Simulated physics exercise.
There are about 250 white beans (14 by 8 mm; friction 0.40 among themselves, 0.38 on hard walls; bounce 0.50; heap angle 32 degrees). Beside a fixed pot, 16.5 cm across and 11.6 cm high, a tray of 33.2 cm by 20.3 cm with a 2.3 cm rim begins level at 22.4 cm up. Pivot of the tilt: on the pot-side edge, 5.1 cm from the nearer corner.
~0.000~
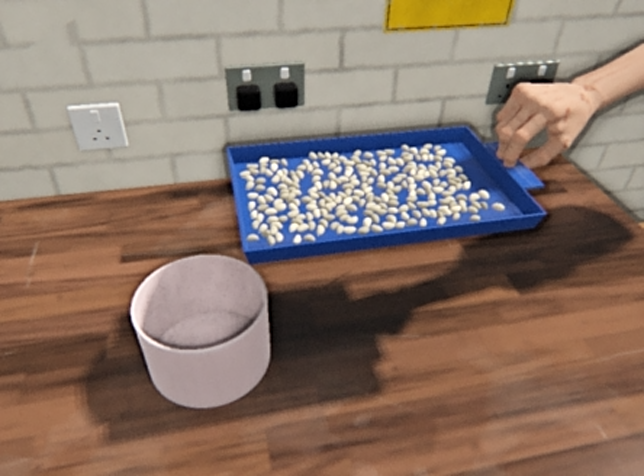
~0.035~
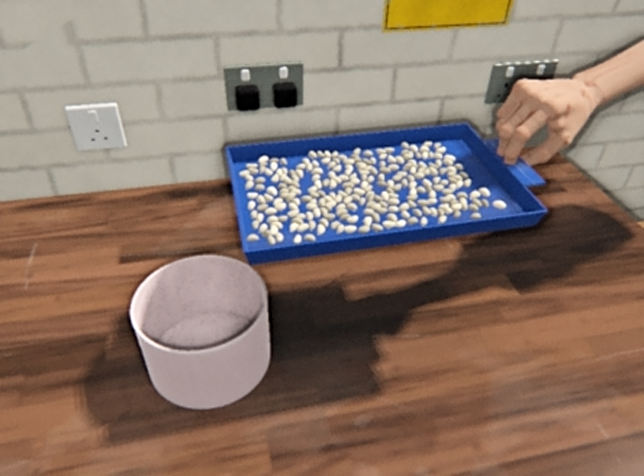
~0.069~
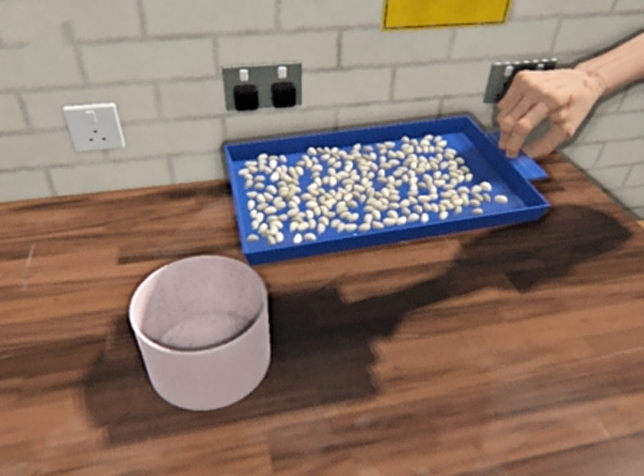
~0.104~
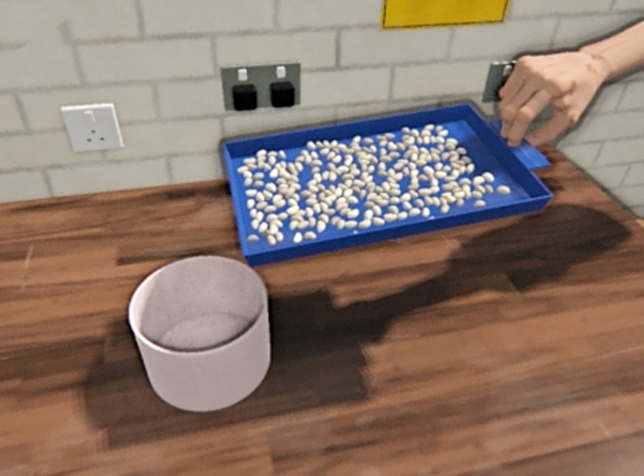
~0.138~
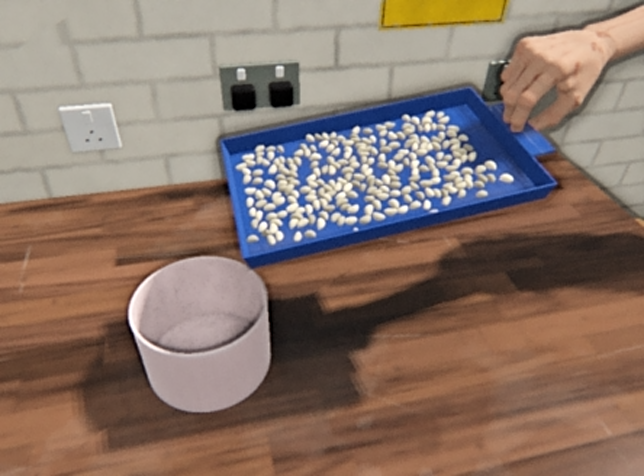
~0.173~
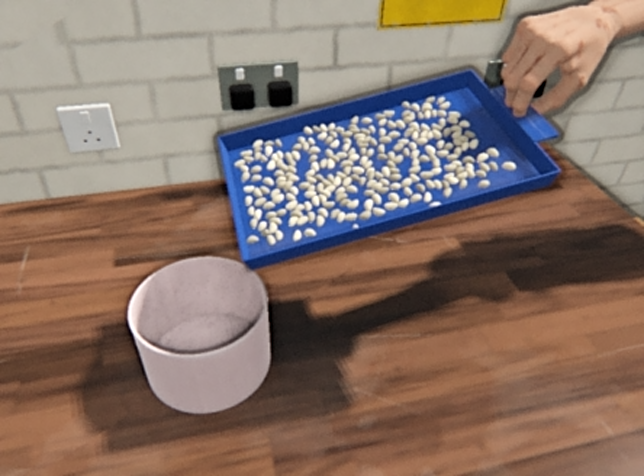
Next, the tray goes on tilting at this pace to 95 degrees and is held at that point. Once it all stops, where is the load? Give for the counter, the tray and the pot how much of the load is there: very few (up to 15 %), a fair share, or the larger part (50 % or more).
Counter: The larger part, tray: Very few, pot: A fair share.
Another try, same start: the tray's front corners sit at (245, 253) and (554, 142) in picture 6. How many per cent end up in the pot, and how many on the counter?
That works out as pot 70 and counter 30.
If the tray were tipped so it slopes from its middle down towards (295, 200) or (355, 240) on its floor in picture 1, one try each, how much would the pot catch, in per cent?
Near 55 and 5 percent, in that order.
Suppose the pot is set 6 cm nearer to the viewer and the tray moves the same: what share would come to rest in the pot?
With that change it comes to something like 100 in a hundred.
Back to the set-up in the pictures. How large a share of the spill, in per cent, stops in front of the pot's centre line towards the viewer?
Roughly 90 percent of the spill.
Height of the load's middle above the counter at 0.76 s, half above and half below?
Roughly 20 centimetres, give or take.
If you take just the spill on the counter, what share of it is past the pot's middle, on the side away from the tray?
Near 70 in a hundred.
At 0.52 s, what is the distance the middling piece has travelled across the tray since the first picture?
7 cm.
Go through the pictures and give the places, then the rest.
In the first frame, tray tilt 0 degrees, front corners at (249, 247) and (539, 211); middle of the pieces at (367, 191); pot at (201, 299).
In the second frame, tray tilt 1 degrees, front corners at (249, 248) and (541, 209); middle of the pieces at (367, 189).
In the third frame, tray tilt 2 degrees, front corners at (248, 249) and (543, 203); middle of the pieces at (368, 186).
In the fourth frame, tray tilt 5 degrees, front corners at (248, 251) and (546, 194), lowest corner left front; middle of the pieces at (368, 180).
In the fifth frame, tray tilt 9 degrees, front corners at (248, 253) and (550, 182), lowest corner left front; middle of the pieces at (368, 173).
In the sixth frame, tray tilt 13 degrees, front corners at (247, 256) and (553, 169), lowest corner left front; middle of the pieces at (367, 165); pot at (199, 302). The tray's pace is about 115 degrees a second.
After 0.52 s, tilt 53 degrees; the tray holds 100 %, the pot 0 %.
After 0.76 s, tilt 80 degrees; the tray holds 55 %, the pot 0 %.
Then, at 1.10 s, tilt 95 degrees; the tray holds 0 %, the pot 30 %.
By 2.5 s all is still; counter 70 %, tray 0 %, pot 30 %.
